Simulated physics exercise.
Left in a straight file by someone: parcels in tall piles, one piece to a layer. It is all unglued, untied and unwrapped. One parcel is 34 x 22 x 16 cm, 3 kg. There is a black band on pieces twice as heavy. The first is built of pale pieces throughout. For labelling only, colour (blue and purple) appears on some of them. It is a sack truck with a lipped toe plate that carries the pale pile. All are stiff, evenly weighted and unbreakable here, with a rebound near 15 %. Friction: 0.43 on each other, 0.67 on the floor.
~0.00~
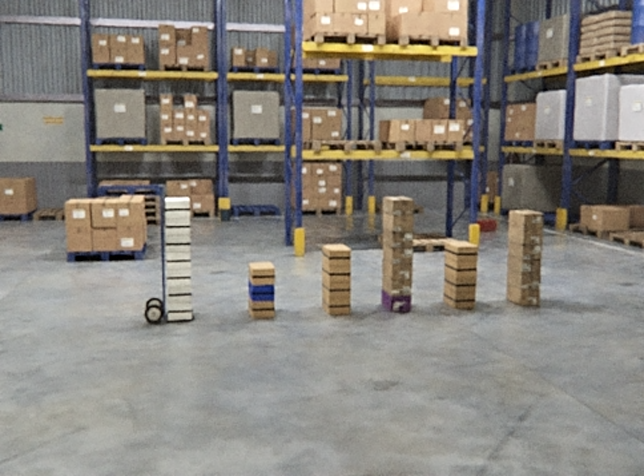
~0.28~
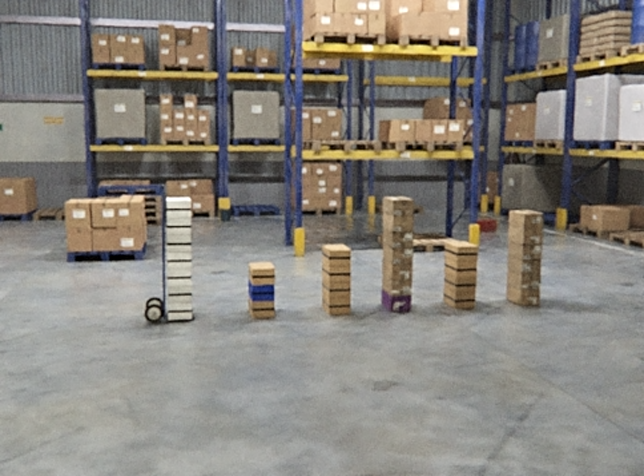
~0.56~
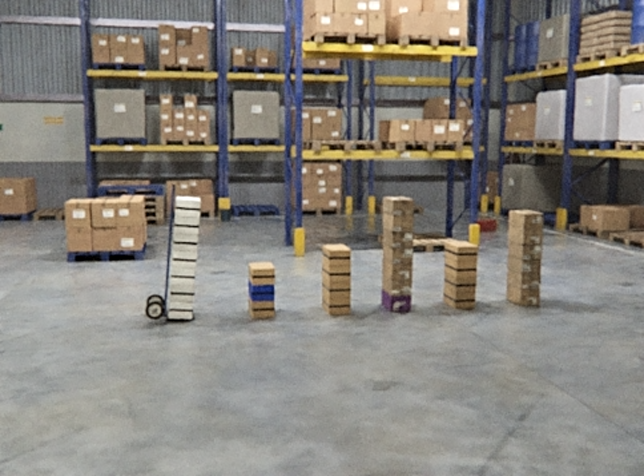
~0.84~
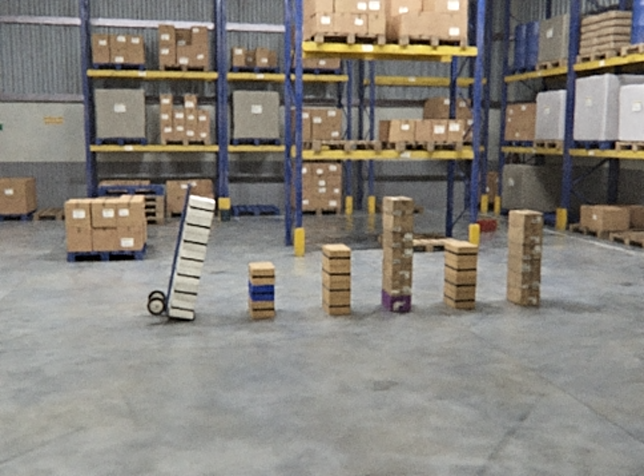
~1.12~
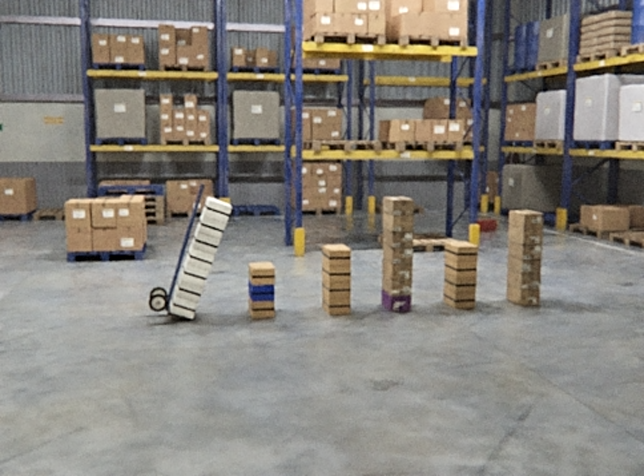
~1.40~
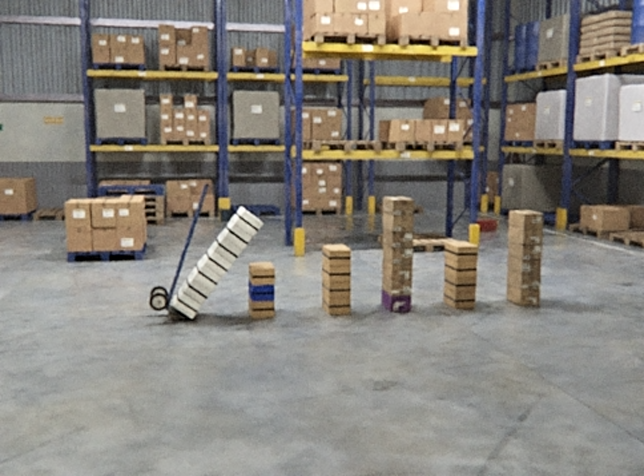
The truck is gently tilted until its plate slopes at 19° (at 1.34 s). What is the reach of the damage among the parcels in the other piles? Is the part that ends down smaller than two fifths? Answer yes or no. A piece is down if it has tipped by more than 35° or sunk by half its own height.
Yes, under two fifths are down.
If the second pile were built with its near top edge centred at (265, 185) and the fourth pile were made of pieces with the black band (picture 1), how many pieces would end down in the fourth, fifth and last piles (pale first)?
Pile by pile that makes fourth 6, fifth 3, last 5.
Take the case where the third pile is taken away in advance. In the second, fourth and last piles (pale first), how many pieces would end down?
Then second pile: 2; fourth pile: 0; last pile: 0.
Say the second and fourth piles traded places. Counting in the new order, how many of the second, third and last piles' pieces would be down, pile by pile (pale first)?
Pile by pile, you'd see second at 6, third at 3 and last at 0 down.
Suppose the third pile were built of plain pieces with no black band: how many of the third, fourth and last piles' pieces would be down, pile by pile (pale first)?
Third 0, fourth 0, last 0.
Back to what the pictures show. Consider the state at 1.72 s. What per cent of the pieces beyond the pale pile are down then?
By then 0 per cent.
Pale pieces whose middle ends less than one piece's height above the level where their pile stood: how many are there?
Pale pieces counted: 4.
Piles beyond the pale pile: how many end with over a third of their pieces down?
Looks like 1 of them in total.
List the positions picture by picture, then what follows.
In the first picture (we follow the side turned to the camera), truck frame (162, 215) 0° forward; blue parcel (263, 293); purple parcel (401, 304); no other piece has moved.
Truck frame (163, 214) 1° forward; blue parcel (263, 293), in the second picture.
Truck frame (172, 212) 5° forward, top of the pale pile leaning 5°; blue parcel (263, 293); no other piece has moved, in the third picture.
Truck frame (185, 211) 12° forward, top of the pale pile leaning 12°; blue parcel (263, 293); no other piece has moved, in the fourth picture.
Truck frame (196, 211) 17° forward, top of the pale pile leaning 20°; blue parcel (263, 293); no other piece has moved, in the fifth picture.
Truck frame (199, 211) 19° forward, top of the pale pile leaning 37°; purple parcel (401, 304); blue parcel (263, 293); no other piece has moved, in the sixth picture.
Around 1.52 s, 7 of the pale pile down; none of the 24 other parcels down.
Around 1.72 s, 7 of the pale pile down; none of the 24 other parcels down, 2 disturbed; blue parcel displaced 8 cm.
Around 2.14 s, 7 of the pale pile down; 2 of the 24 other parcels down; blue parcel tipped 46°.
Finally (2.9 s), 7 of the pale pile down; 2 of the 24 other parcels down; blue parcel on its side; purple parcel unmoved. That is 8 per cent. Seen by the last camera, middles, blue parcel near (284, 302), purple parcel near (396, 300).
